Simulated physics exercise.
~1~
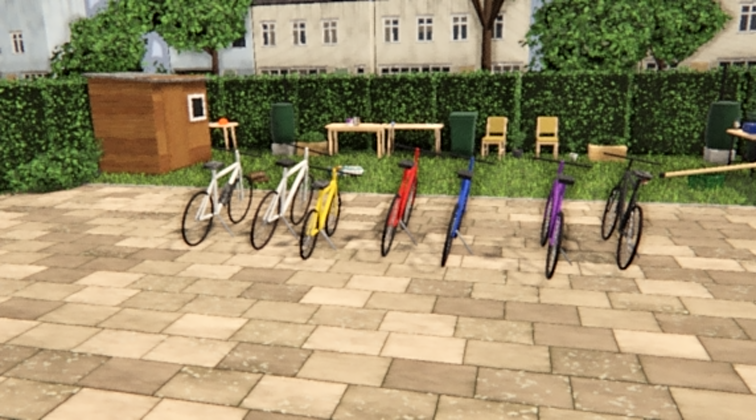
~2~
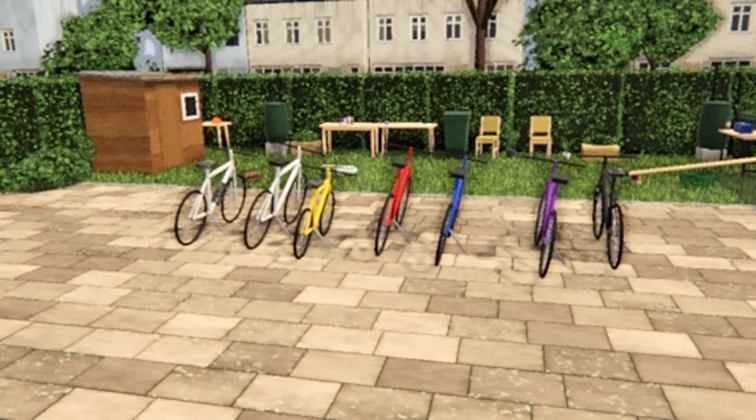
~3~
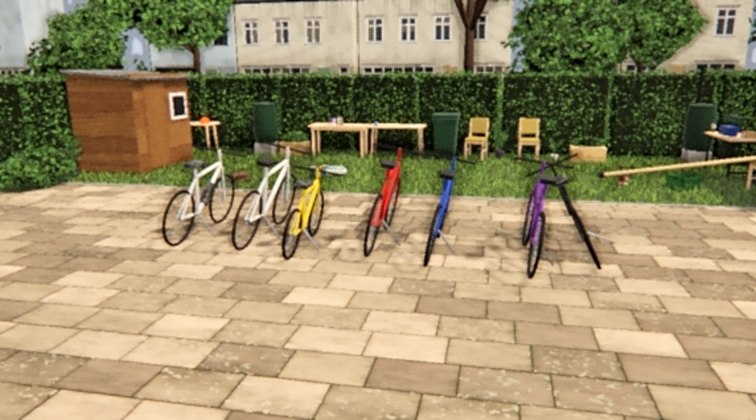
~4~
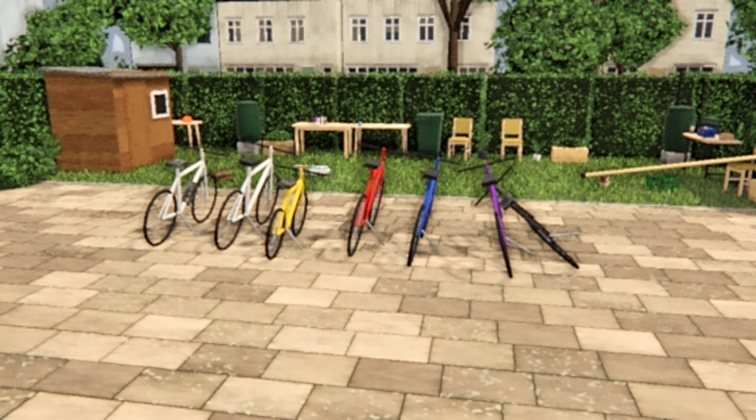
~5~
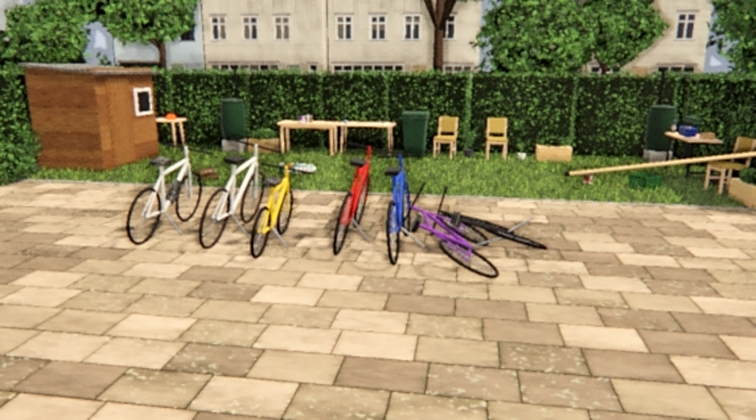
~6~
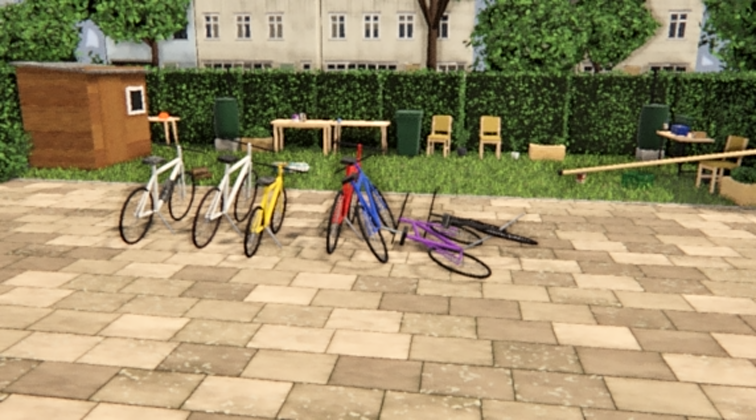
The black bicycle at the right end of a row of seven tipped left into the purple one, and both toppled flat onto the paving, while the blue bicycle then leaned over against the red one, leaving the others standing.
